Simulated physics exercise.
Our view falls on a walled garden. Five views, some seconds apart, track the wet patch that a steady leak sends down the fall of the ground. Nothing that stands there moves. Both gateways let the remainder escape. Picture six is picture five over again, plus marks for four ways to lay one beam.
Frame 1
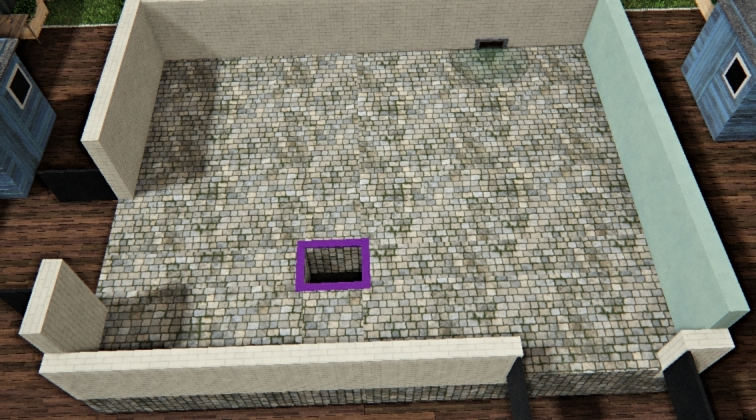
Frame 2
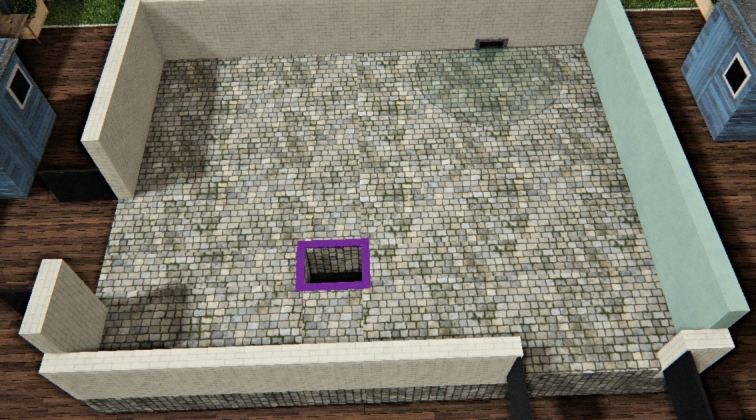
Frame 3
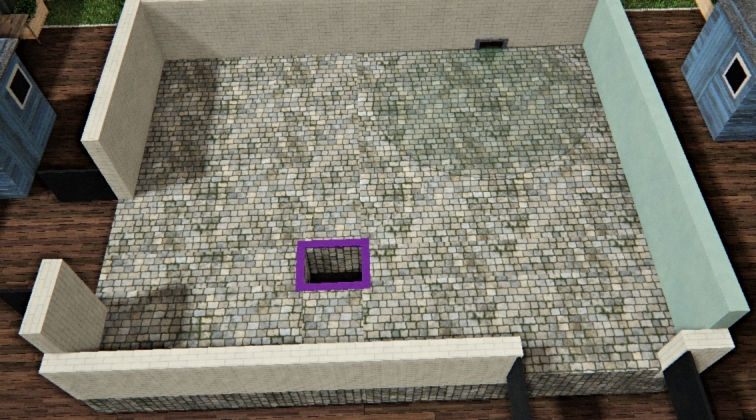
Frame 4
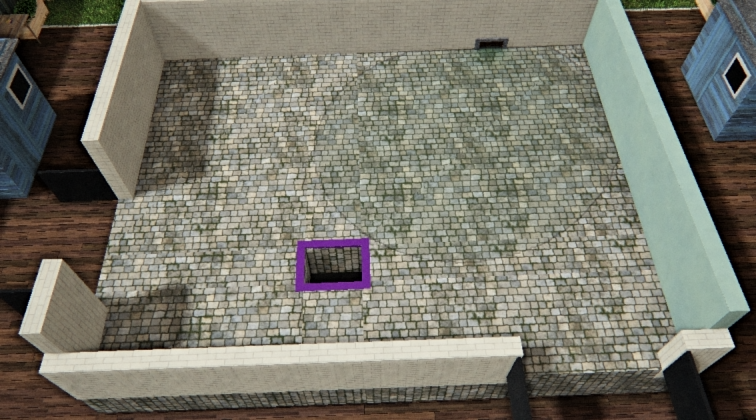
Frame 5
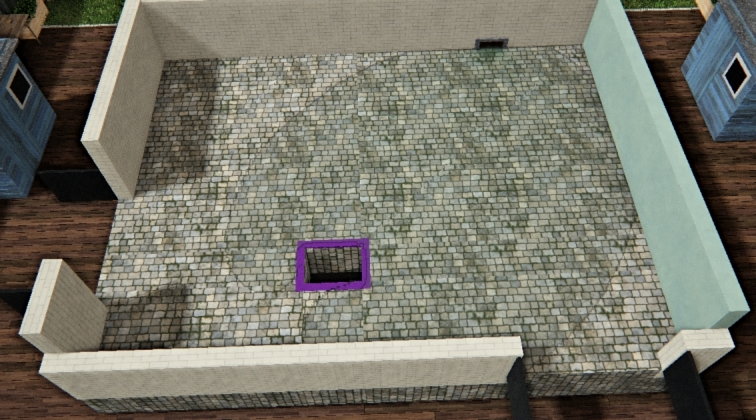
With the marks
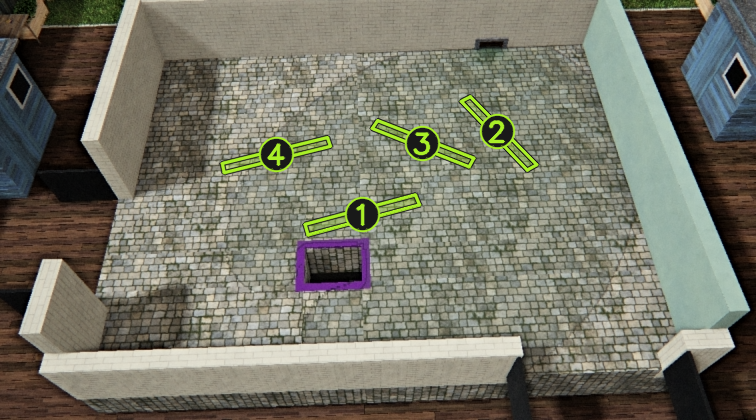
To begin with, a small damp patch darkens the paving beside an outfall in the back wall of a walled garden, while the purple-edged drain nearer the front stays dry. The wet area spreads forward and sideways across the stones, then reaches the drain, which takes in water.
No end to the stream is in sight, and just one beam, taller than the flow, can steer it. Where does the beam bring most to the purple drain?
The best spot is 4.
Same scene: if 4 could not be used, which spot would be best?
Spot 2.
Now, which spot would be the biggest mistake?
That would be 3.
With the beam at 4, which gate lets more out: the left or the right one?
The left one.
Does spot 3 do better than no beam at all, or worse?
Spot 3 is worse.
On the marked copy, 1 from (306, 229) to (417, 199); 2 from (465, 99) to (532, 167); 3 from (374, 124) to (471, 162); 4 from (223, 168) to (328, 141).
Choosing 1, about 11 % of the stream goes into the purple drain, about 88 % out by the gates.
Choosing 2, about 14 % of the stream goes into the purple drain, about 83 % out by the gates.
Choosing 3, about 7 % of the stream goes into the purple drain, about 91 % out by the gates.
Choosing 4, about 25 % of the stream goes into the purple drain, about 73 % out by the gates.
